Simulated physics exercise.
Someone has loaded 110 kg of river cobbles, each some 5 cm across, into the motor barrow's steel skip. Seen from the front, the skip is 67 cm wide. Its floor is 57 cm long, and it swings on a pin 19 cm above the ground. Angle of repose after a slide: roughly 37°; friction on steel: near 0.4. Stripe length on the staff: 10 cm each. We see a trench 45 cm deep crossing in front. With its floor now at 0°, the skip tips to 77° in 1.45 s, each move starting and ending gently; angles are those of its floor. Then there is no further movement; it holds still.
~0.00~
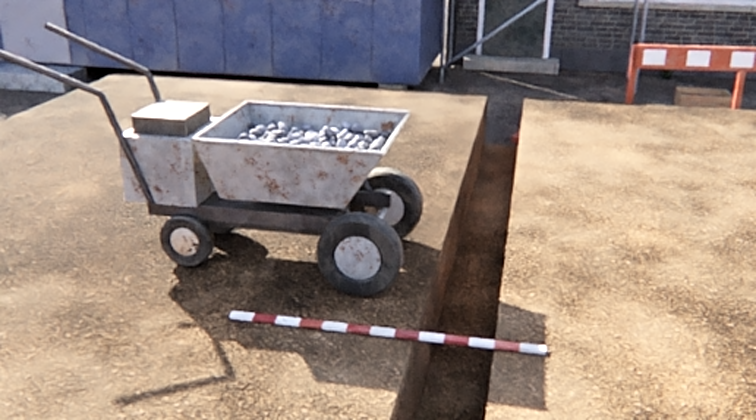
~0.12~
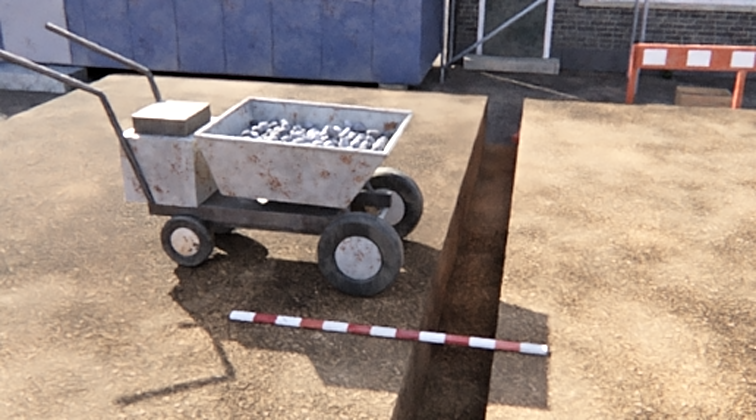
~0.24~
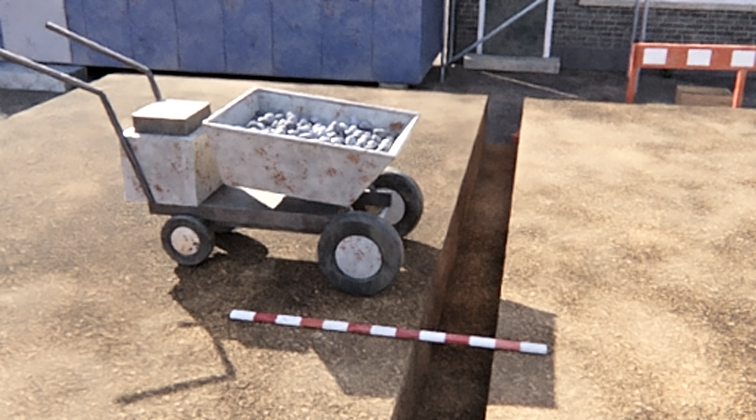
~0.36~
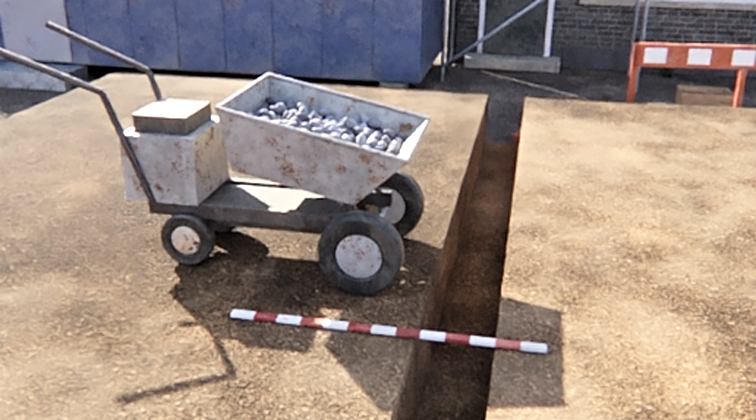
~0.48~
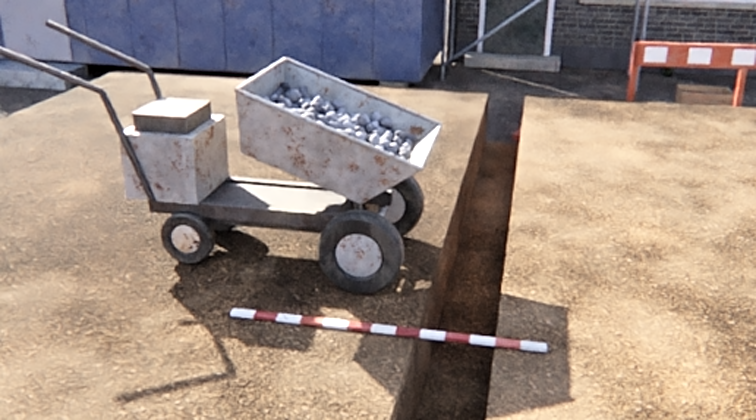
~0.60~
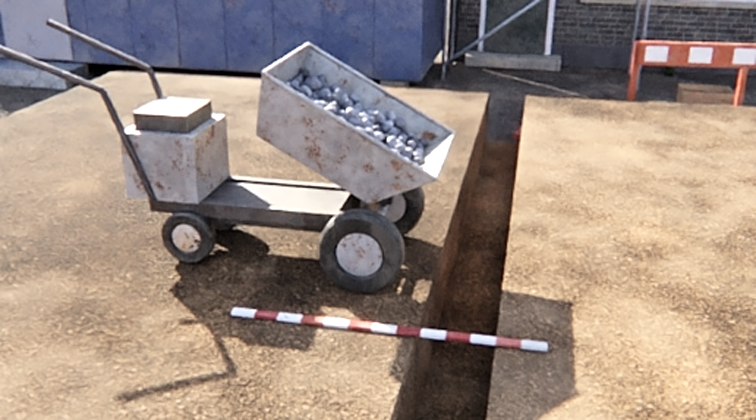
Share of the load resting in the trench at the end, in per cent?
40 per cent.
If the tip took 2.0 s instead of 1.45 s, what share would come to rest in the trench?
With that timing, about 45 per cent.
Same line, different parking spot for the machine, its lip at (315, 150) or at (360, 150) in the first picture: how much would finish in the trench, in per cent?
Near 100 per cent from the first place, 65 from the second.
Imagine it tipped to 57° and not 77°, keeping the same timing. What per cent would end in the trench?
With that change, near 25 per cent.
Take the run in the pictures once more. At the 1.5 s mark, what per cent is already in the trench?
By that point it's something like 10 in a hundred.
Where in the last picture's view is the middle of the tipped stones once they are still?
Middle at around (525, 271), I'd say.
After 1.1 s the floor is at 65°; 100 % in the skip; the foremost stones are at (476, 205).
After 1.5 s the floor is at 77°; 48 % in the skip, 11 % in the trench, 41 % past the trench; the foremost stones are at (603, 286).
After 1.9 s the floor is at 77°; 17 % in the skip, 22 % in the trench, 61 % past the trench; the foremost stones are at (690, 283).
After 3.8 s the floor is at 77°; 0 % in the skip, 40 % in the trench, 60 % past the trench; the foremost stones are past the picture's edge.
